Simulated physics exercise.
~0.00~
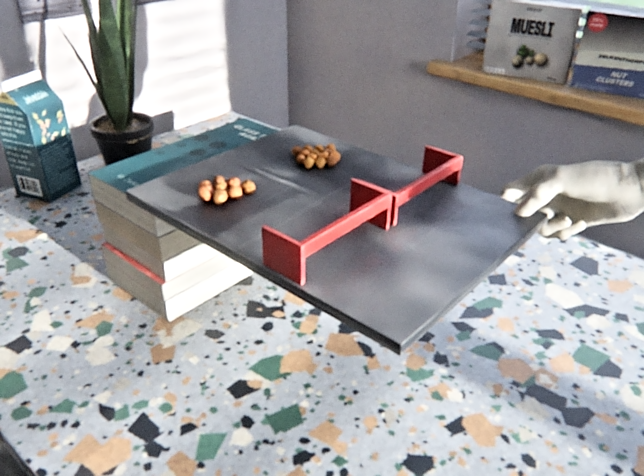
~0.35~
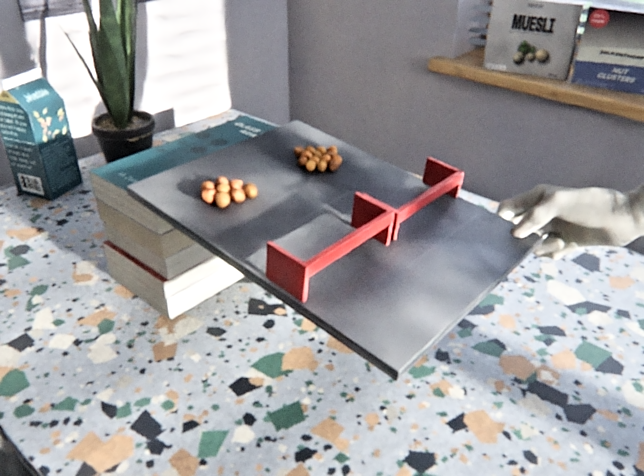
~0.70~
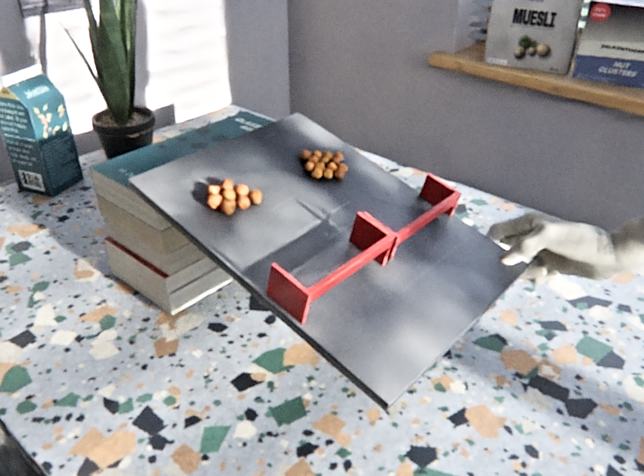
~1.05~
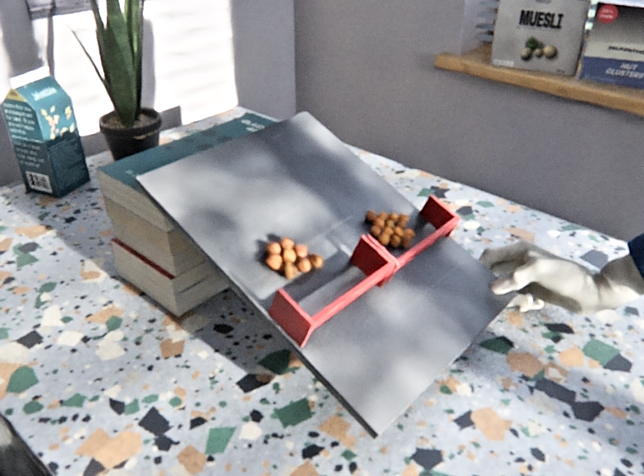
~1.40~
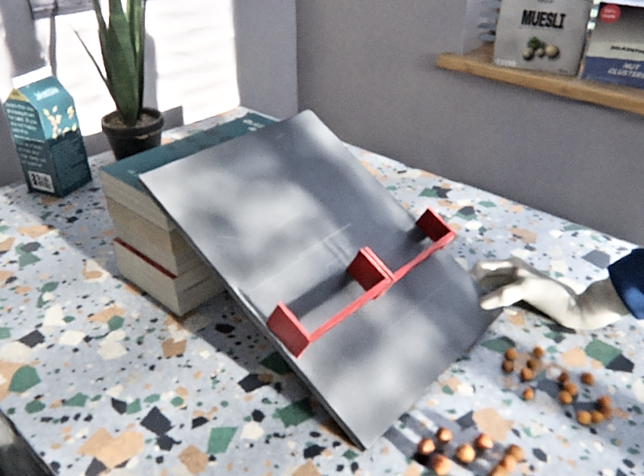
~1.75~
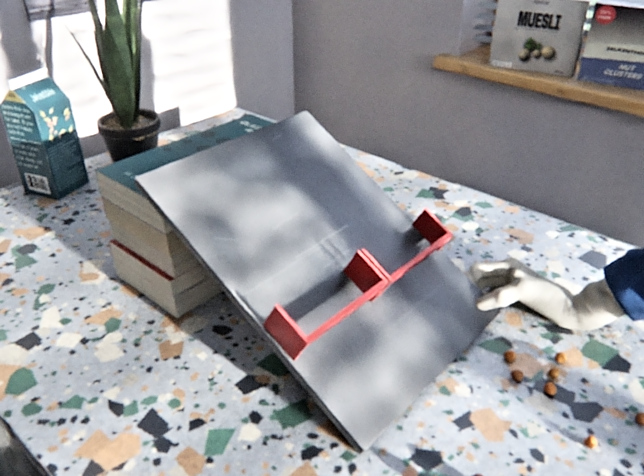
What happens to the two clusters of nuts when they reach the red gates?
Both clusters slip under their gates, the front one as well as the back one, and roll off the board onto the counter.
On a speckled counter beside a potted plant, a hand lowers one end of a grey board propped on stacked books, and two clusters of round brown nuts roll down, pass under the red gates and scatter onto the counter, leaving the tilted board empty.
